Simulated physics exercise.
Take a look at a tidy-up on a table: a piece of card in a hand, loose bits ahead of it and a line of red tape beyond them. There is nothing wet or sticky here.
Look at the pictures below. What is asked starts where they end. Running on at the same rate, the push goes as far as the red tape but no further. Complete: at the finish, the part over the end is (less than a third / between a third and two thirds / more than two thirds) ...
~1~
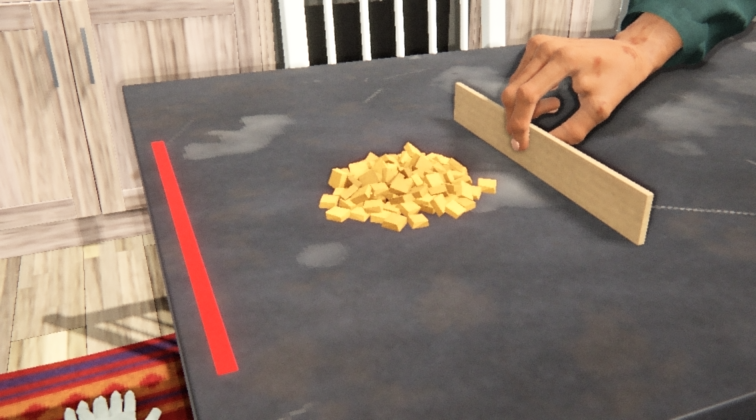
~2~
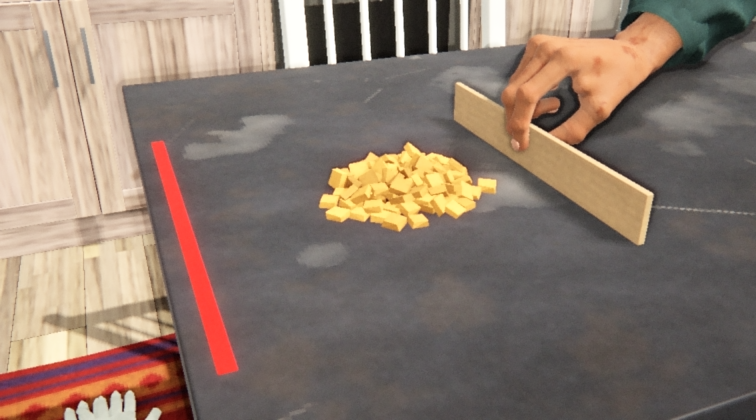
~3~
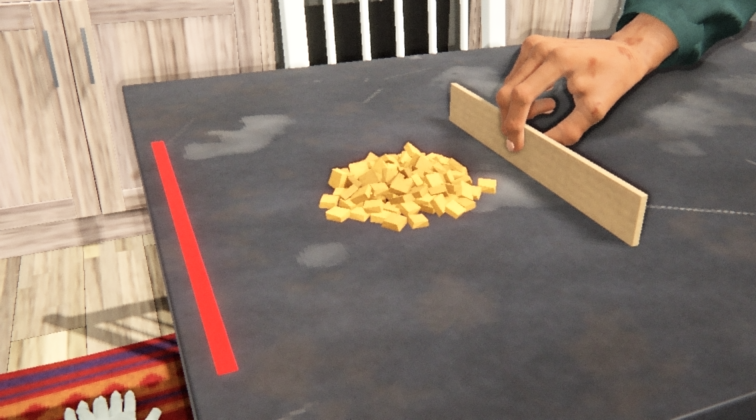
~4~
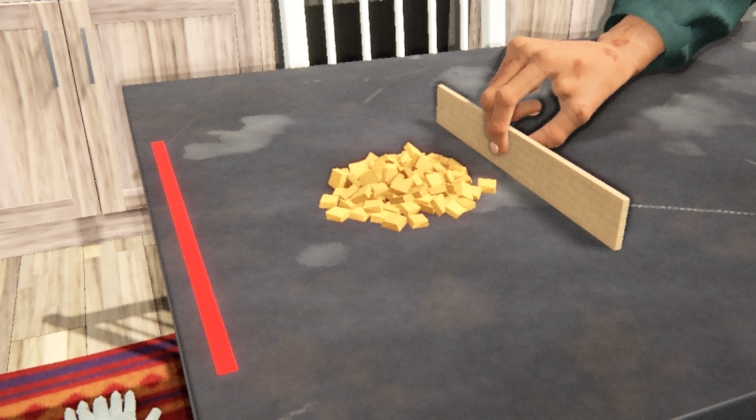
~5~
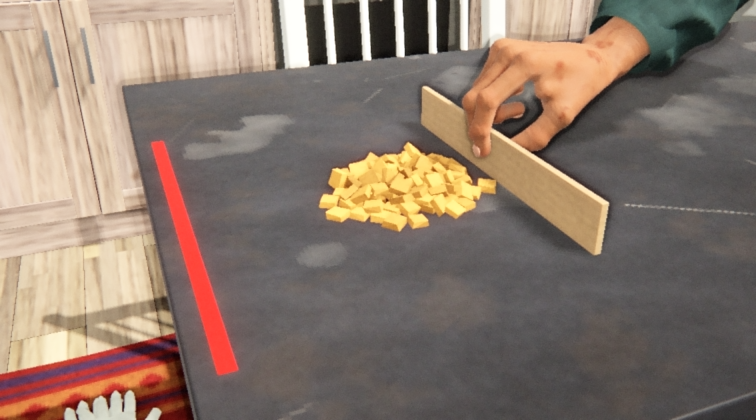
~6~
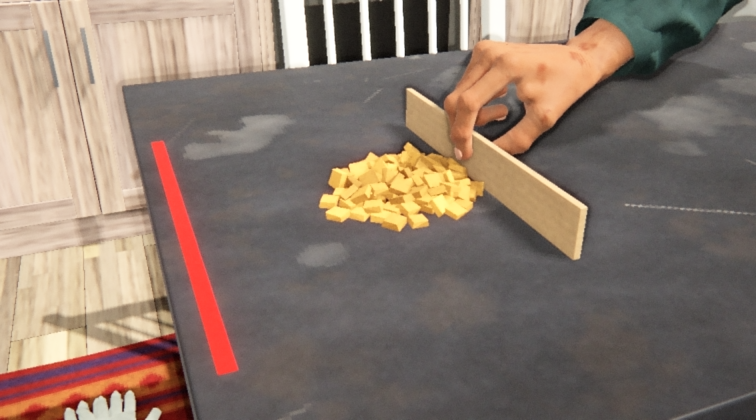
At the finish, the part over the end is more than two thirds.
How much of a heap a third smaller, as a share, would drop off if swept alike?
That works out to something like 90 percent.
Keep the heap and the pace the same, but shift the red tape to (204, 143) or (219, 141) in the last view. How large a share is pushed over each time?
40 and 20 percent, roughly.
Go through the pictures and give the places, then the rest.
In the first frame, piece of card (628, 207), at rest; red tape (159, 149), right by the edge; edge at (155, 235); the heap (407, 185), cereal squares.
In the second frame, piece of card (628, 207), at rest.
In the third frame, piece of card (622, 208); the heap (407, 185).
In the fourth frame, piece of card (605, 211).
In the fifth frame, piece of card (584, 216); the heap (407, 185).
In the sixth frame, piece of card (564, 220); red tape (159, 149); edge at (155, 235); the heap (407, 185), just a few pushed along.
Just after the last frame, piece of card still moving, near (331, 158); heap all on the table, its front near (210, 222).
A moment on, piece of card stopped at the red tape; heap the larger part over the edge.
When it is over, piece of card stopped at the red tape; heap the larger part over the edge.
